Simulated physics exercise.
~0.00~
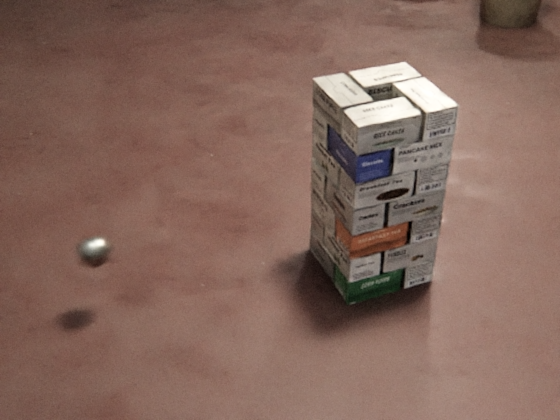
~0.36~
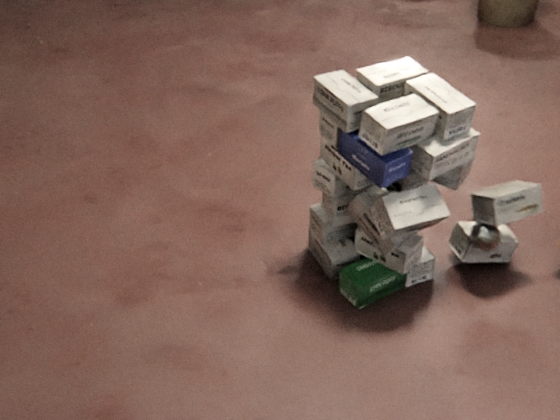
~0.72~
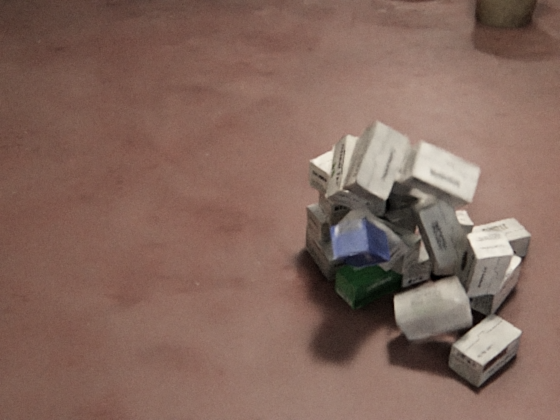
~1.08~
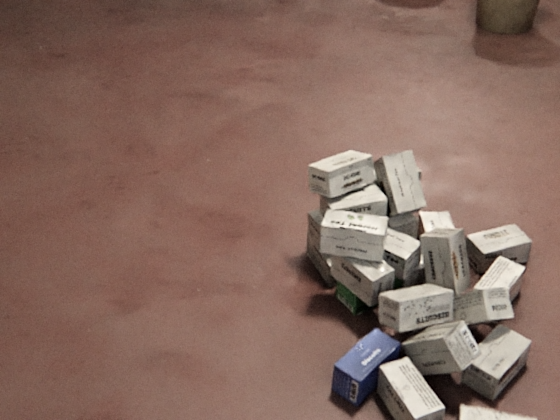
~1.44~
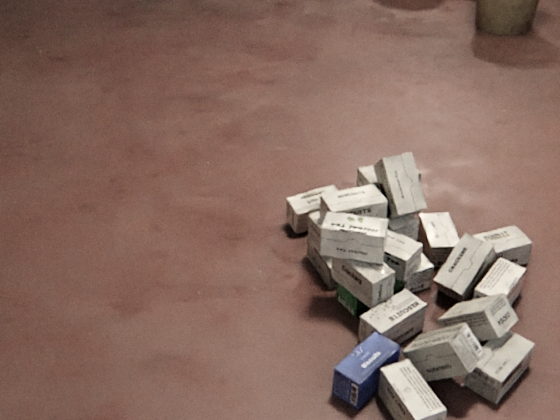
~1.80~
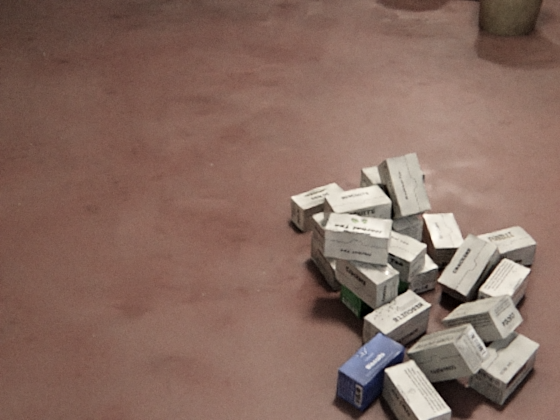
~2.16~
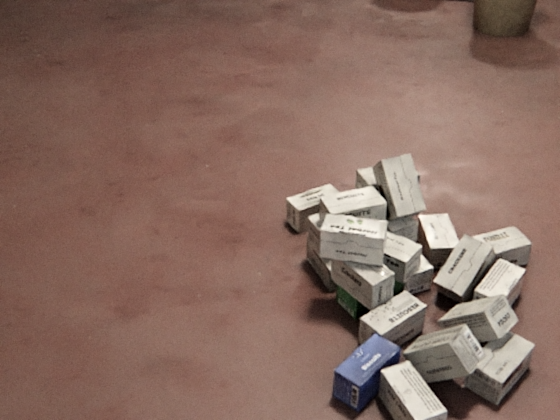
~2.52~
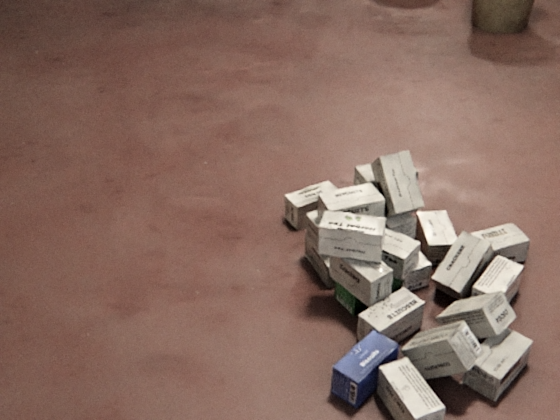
On a reddish-brown floor, a metal ball striking a tower of small boxes, toppling it into a heap, blue box in front.
